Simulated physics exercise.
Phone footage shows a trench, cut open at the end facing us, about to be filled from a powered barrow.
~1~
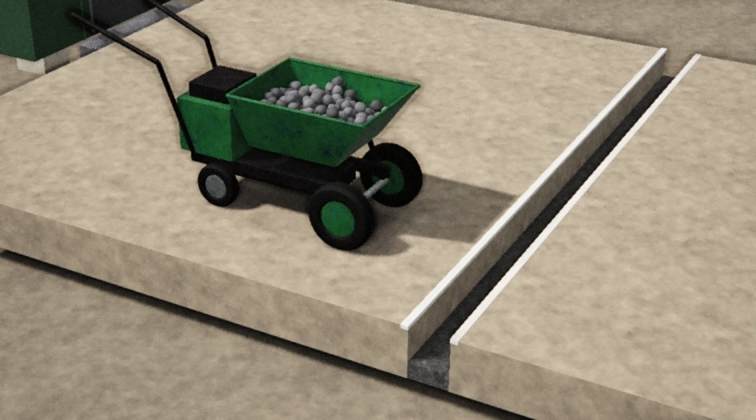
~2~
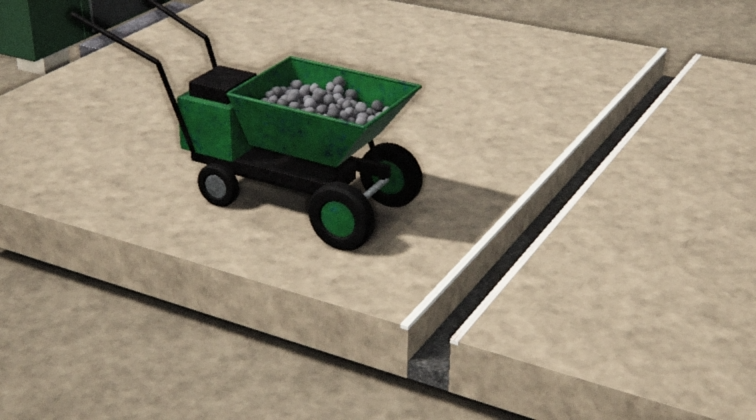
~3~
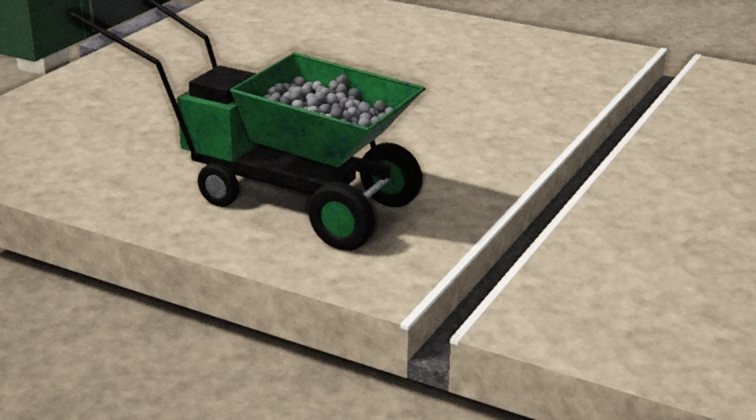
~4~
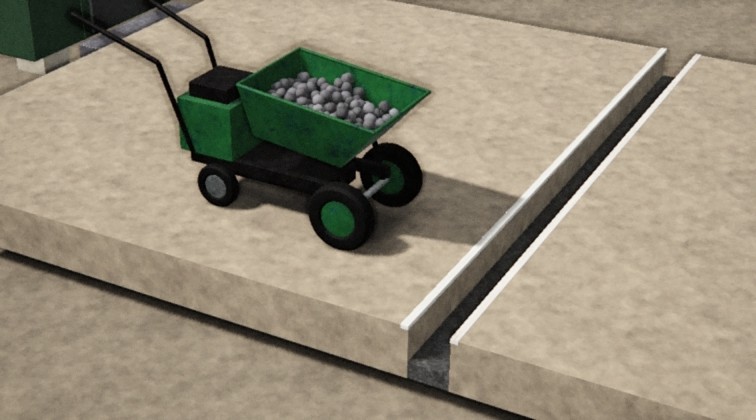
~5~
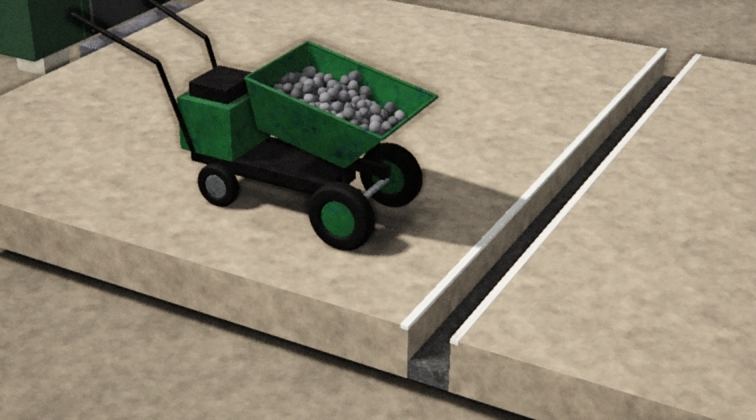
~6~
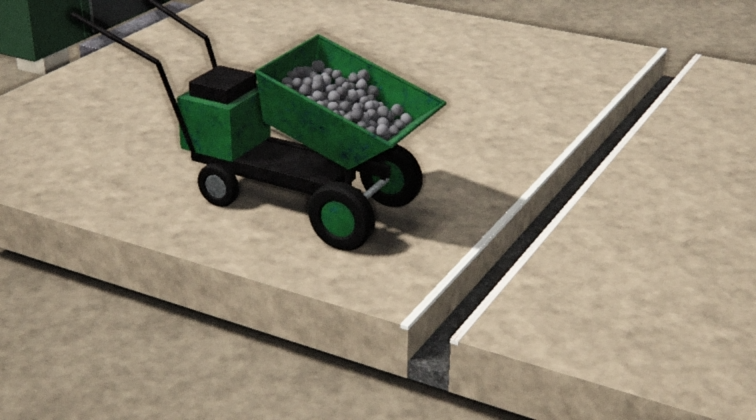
The clip opens on a green powered barrow standing on a pale slab, its level skip loaded with round grey cobbles, left of a narrow trench with an open near end. The wheels stay put while the skip gradually tilts forward to the right, its back rising, until it is clearly tipped with the cobbles still inside.
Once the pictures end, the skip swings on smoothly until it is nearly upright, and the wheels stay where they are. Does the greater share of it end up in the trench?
Yes: The trench will hold the main part of the load.
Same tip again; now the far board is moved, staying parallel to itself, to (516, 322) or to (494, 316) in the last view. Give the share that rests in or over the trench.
Result, try 1: 100 in a hundred; try 2: 100 in a hundred.
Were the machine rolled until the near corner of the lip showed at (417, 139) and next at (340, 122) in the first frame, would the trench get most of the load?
At the earlier place the lesser portion ends between the edges, at the later place the greater portion.
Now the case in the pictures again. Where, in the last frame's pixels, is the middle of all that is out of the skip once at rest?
At about (496, 272).
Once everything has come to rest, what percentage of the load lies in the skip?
I'd say close to 0 percent.
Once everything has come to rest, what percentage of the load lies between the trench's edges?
My estimate is about 85 in a hundred.
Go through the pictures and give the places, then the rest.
Lip of the skip (363, 127), level; top of the load (309, 104), round cobbles; first edge of the trench (430, 297); far edge (479, 311), the trench under half as wide as the skip, and about as deep as wide, in the first picture.
Lip of the skip (365, 128), level; top of the load (310, 106), in the second picture.
Lip of the skip (369, 130), tipped barely; top of the load (313, 104), in the third picture.
Lip of the skip (375, 134), tipped a little; top of the load (318, 102), in the fourth picture.
Lip of the skip (382, 139), tipped a little; top of the load (309, 93), in the fifth picture.
Lip of the skip (391, 146), tipped clearly; top of the load (317, 89); first edge of the trench (430, 297); far edge (479, 311), in the sixth picture.
Just after the last frame, skip tipped steeply; every one in the skip.
A moment on, skip tipped right over; the larger part in the skip; just a few short of the trench; about a tenth in or heaped over the trench; just a few falling.
Further on, skip tipped right over; roughly a quarter in the skip; just a few short of the trench; roughly two thirds in or heaped over the trench; about a tenth beyond it.
When it is over, skip tipped right over; about a tenth short of the trench; the larger part in or heaped over the trench; about a tenth beyond it.
